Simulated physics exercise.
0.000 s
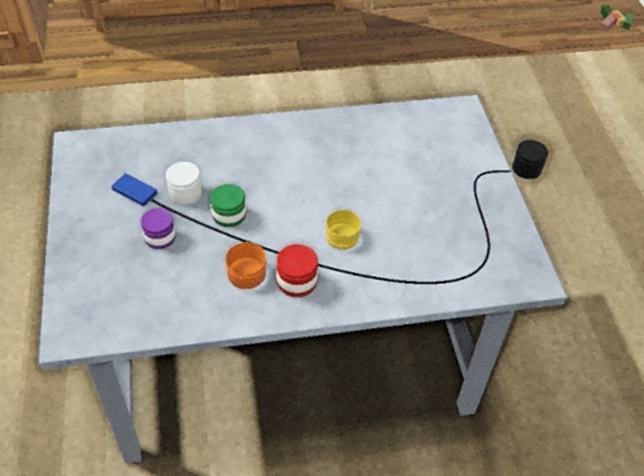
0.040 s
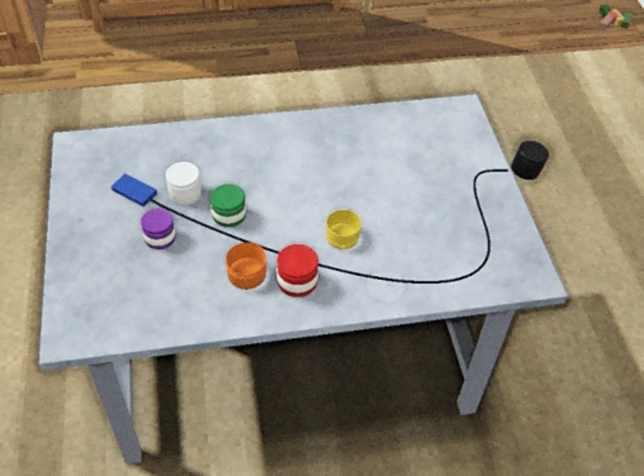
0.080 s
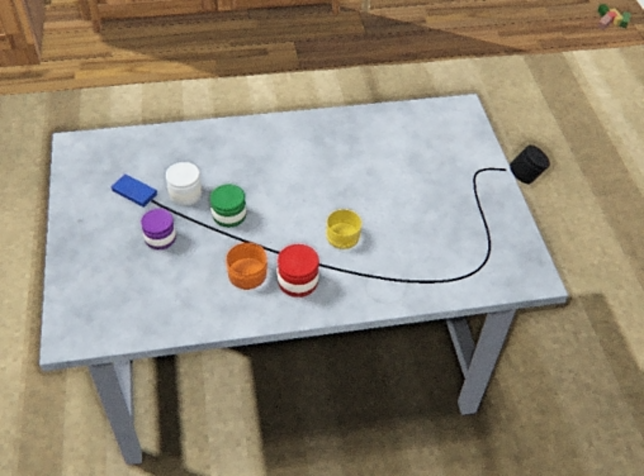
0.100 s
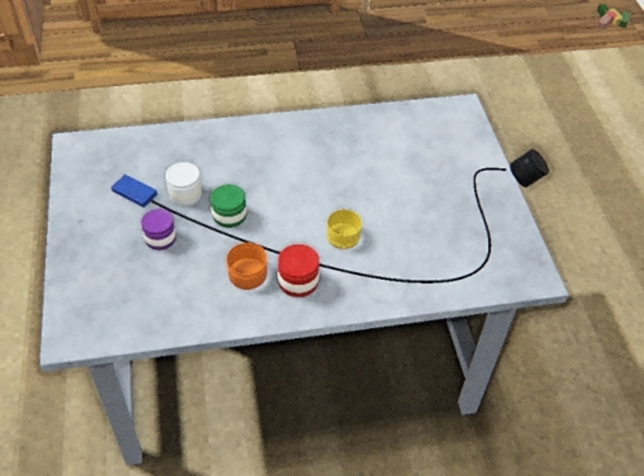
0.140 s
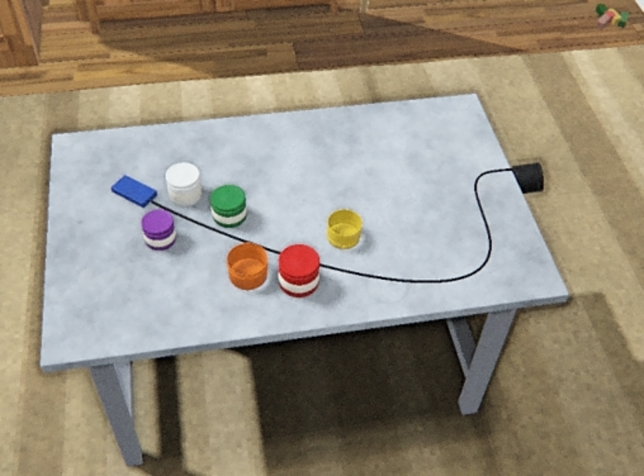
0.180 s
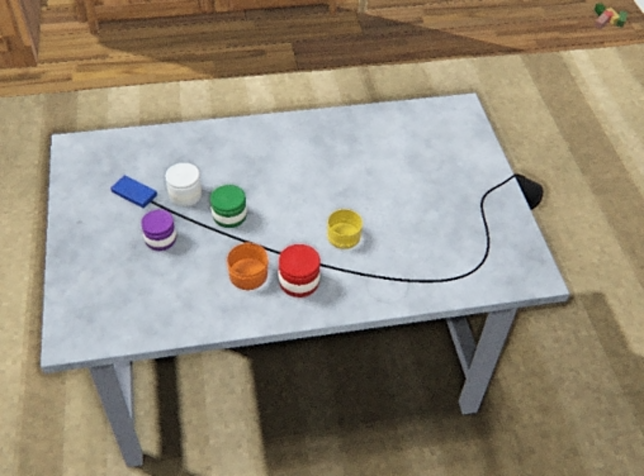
A pale grey table stands on a striped beige rug beside a wooden floor, seen from above at an angle by a still camera. On it, white, purple, green, orange, red and yellow containers sit around a black cable running from a blue phone at left to a black speaker at the right edge. The speaker tilts over and drops slightly beyond that edge, partly out of sight, drawing the cable's near end a little, while everything else stays put.
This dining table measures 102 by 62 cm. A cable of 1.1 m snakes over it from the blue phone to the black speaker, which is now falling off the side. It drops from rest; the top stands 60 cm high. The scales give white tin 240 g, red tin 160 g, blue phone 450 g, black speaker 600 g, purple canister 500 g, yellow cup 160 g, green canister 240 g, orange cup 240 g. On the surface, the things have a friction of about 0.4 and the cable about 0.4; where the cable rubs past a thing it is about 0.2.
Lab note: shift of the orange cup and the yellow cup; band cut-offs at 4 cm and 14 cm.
As I see it, the orange cup will scarcely go anywhere. The yellow cup will go a considerable distance.
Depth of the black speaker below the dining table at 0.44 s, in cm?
30 cm or so.
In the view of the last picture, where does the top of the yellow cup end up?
Roughly at (334, 134).
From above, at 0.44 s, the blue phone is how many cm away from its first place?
6 cm.
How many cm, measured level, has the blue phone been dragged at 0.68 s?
It has moved about 12 cm level.
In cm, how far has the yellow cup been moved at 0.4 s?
About 16 cm.
By 0.4 s, the cable's tail end at (181, 211); yellow cup 16 cm off its start, black speaker over the edge, blue phone 7 cm off its start.
By 0.7 s, the cable's tail end at (208, 215); yellow cup 26 cm off its start, black speaker over the edge, blue phone 13 cm off its start.
By 0.9 s, the cable's tail end at (221, 216); yellow cup 26 cm off its start at (334, 134), black speaker over the edge, blue phone 15 cm off its start at (198, 210).
By 1.2 s, the cable's tail end at (221, 216); yellow cup 26 cm off its start, blue phone 15 cm off its start, black speaker over the edge.
By 2.4 s, the cable's tail end at (253, 214); yellow cup 26 cm off its start at (334, 134), orange cup 0 cm off its start at (248, 259), blue phone 22 cm off its start at (230, 212), green canister 8 cm off its start at (255, 176).
